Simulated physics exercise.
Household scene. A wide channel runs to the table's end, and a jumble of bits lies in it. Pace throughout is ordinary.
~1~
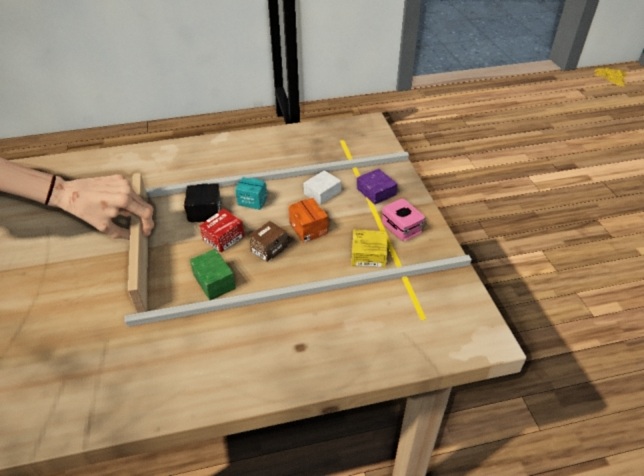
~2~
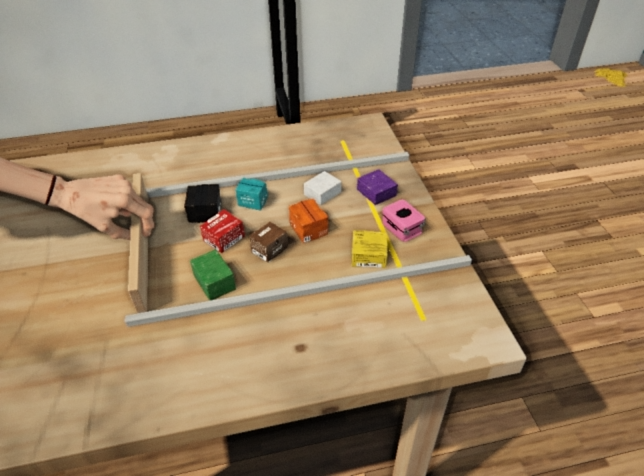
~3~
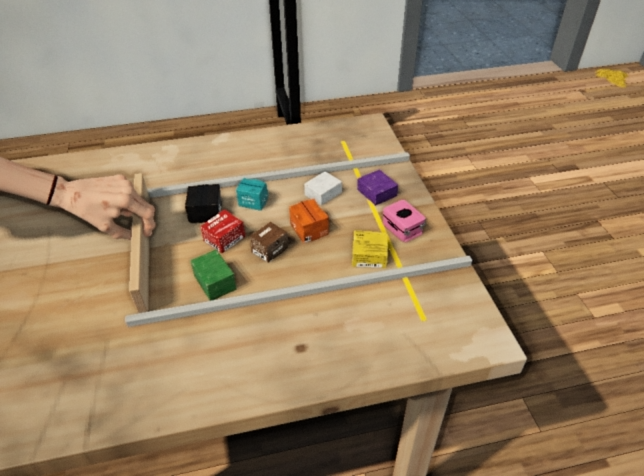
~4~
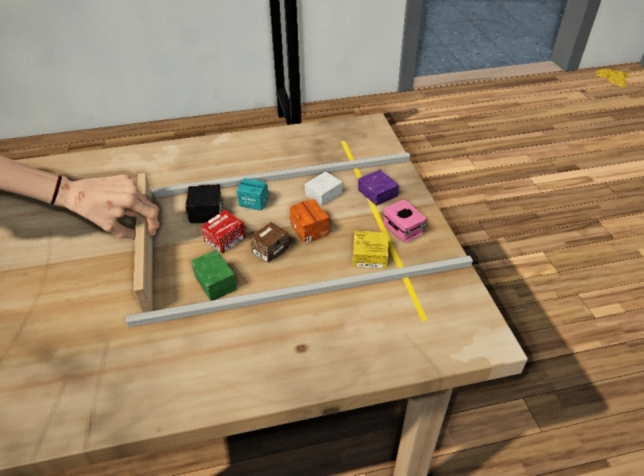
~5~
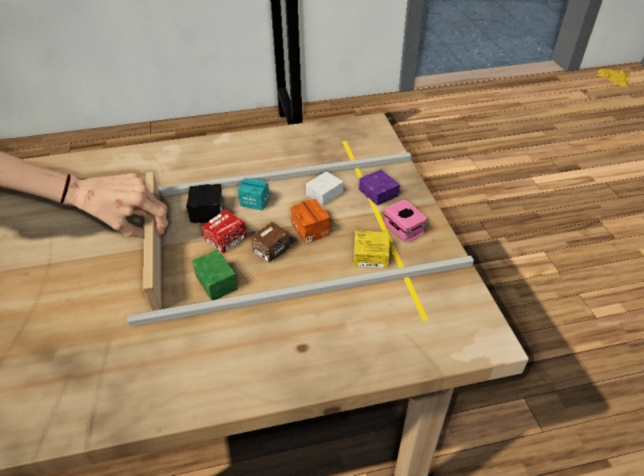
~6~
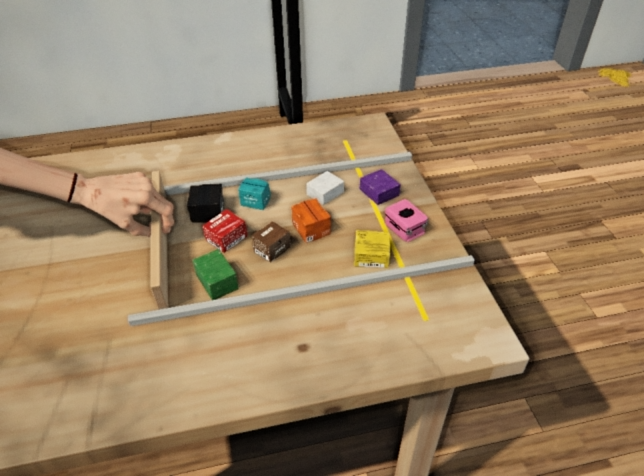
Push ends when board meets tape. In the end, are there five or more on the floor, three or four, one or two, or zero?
The way I see it, one or two of them end up off the end.
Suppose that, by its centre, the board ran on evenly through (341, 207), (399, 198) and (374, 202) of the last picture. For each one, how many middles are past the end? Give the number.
First 0, then 6, finally 1.
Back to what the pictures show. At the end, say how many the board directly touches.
3 of them.
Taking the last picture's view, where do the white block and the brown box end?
About (422, 177), and the other about (419, 219).
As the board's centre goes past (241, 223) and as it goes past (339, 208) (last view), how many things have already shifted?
By then 5, and later 10.
A little later, none off yet; pink case at rest near (405, 221); purple block at rest near (380, 187); yellow box at rest near (372, 249).
Next, none off yet; pink case at rest near (405, 221); purple block shifted about its own width near (405, 187); yellow box moving near (379, 251).
When it is over, the number that fall off is one or two; down, purple block.
